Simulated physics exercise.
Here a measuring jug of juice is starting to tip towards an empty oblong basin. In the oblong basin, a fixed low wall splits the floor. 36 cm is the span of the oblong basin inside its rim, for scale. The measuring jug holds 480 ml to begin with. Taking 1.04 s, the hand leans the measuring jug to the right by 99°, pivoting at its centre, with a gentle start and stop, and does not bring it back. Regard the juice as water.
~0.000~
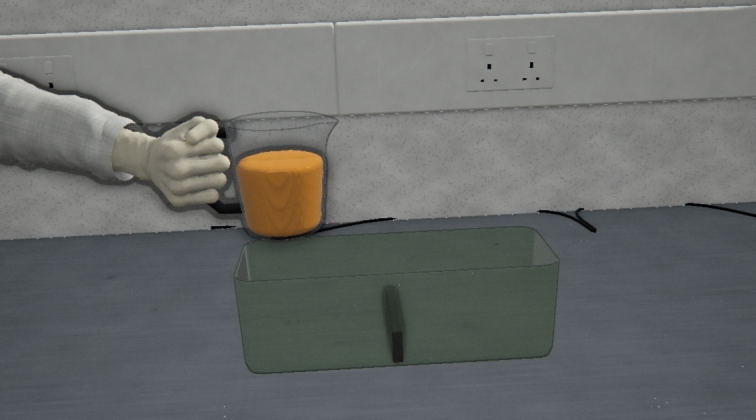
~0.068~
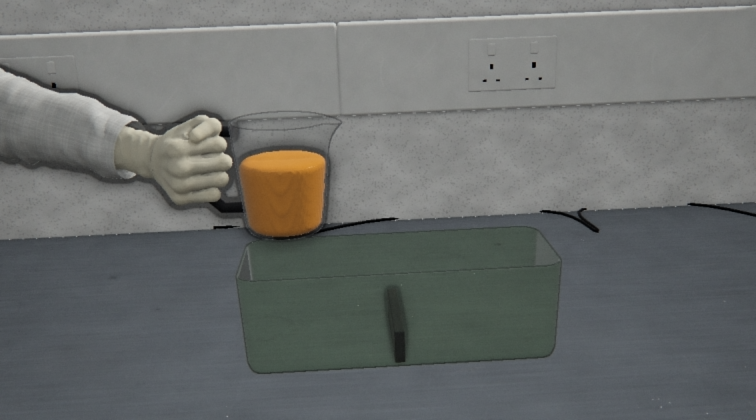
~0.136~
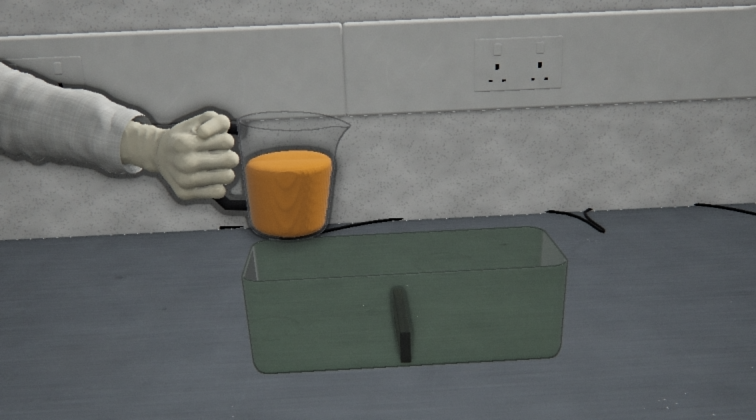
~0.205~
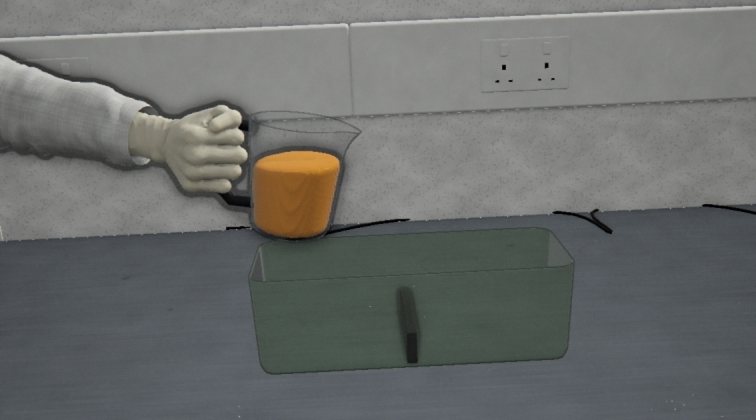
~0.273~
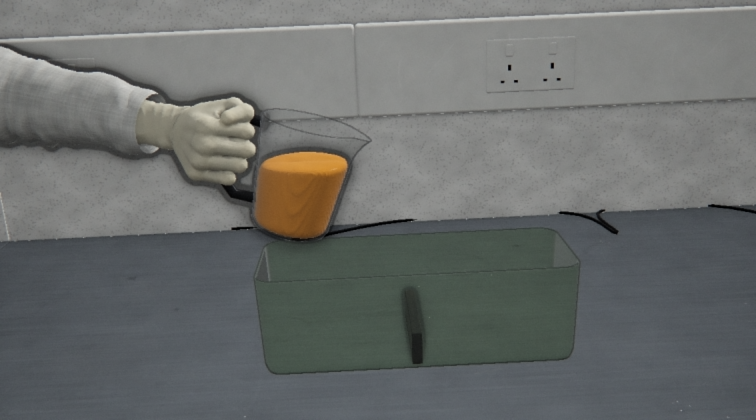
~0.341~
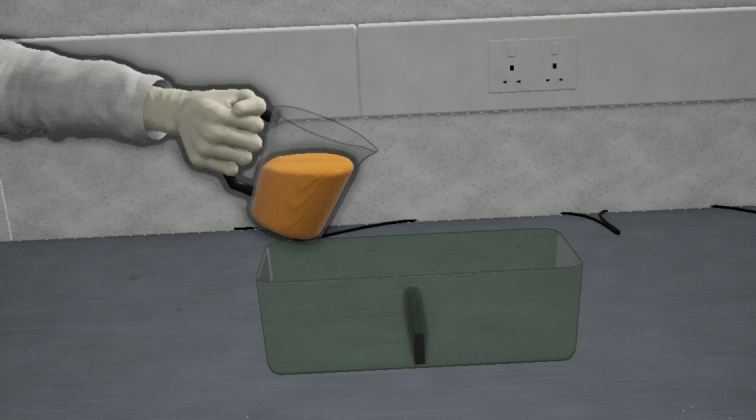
The clip shows a gloved hand holding a clear measuring jug of orange juice above an empty, greenish oblong basin on a grey worktop, then gradually leaning the jug to the right while the juice stays inside it.
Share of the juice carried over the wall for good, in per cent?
Near 62 per cent.
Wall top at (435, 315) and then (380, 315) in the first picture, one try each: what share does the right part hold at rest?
First 10, then 90 per cent.
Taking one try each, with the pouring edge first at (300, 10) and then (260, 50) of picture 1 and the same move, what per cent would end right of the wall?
I'd expect close to 55 per cent and then close to 10 per cent.
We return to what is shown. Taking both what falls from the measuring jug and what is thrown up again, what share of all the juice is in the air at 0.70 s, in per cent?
Around 12 in a hundred.
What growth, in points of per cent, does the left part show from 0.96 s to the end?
It comes to some 22 per cent.
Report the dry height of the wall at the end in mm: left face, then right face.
Left side: Around 30 mm. Right side: Around 24 mm.
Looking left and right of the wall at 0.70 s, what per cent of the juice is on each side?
1 per cent left and 3 right, roughly.
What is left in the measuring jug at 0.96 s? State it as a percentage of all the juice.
28 per cent or so.
Then, 0.70 s in, the tilt is 75° and 84 per cent is still to pour, 1 is left of the wall and 3 right of it.
Then, 0.96 s in, the tilt is 98° and 28 per cent is still to pour, 15 is left of the wall and 45 right of it.
Then, 1.24 s in, the tilt is 99° and 3 per cent is still to pour, 32 is left of the wall and 62 right of it.
Then, 1.54 s in, the tilt is 99° and 0 per cent is still to pour, 37 is left of the wall and 62 right of it.
Finally, 37 per cent lies left of the wall, 62 right of it and 0 outside.
